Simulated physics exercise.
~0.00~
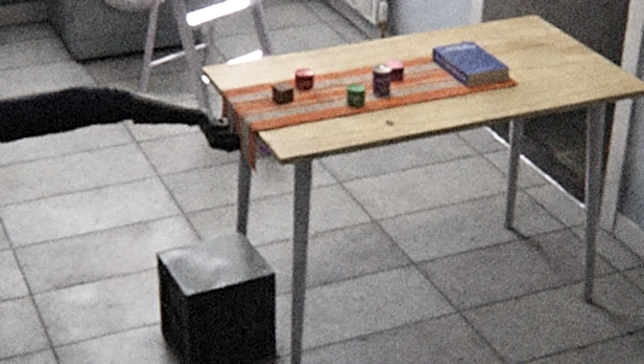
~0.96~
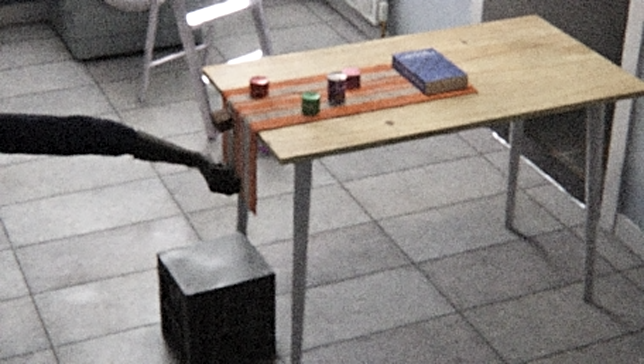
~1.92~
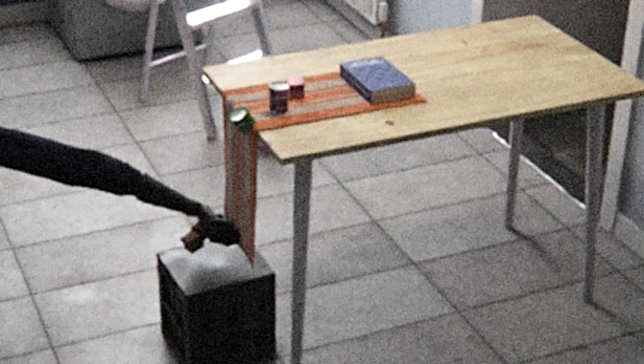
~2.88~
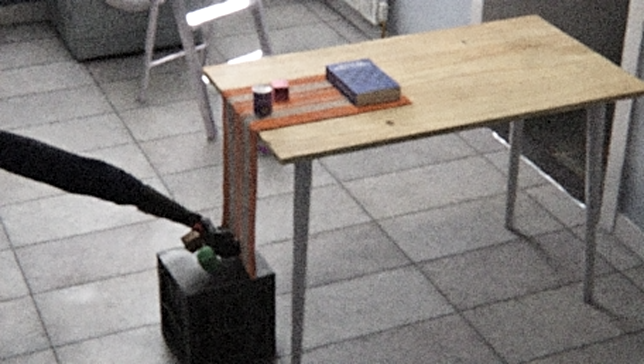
At a wooden table, a hand pulls an orange scarf down, and three small objects fall off.
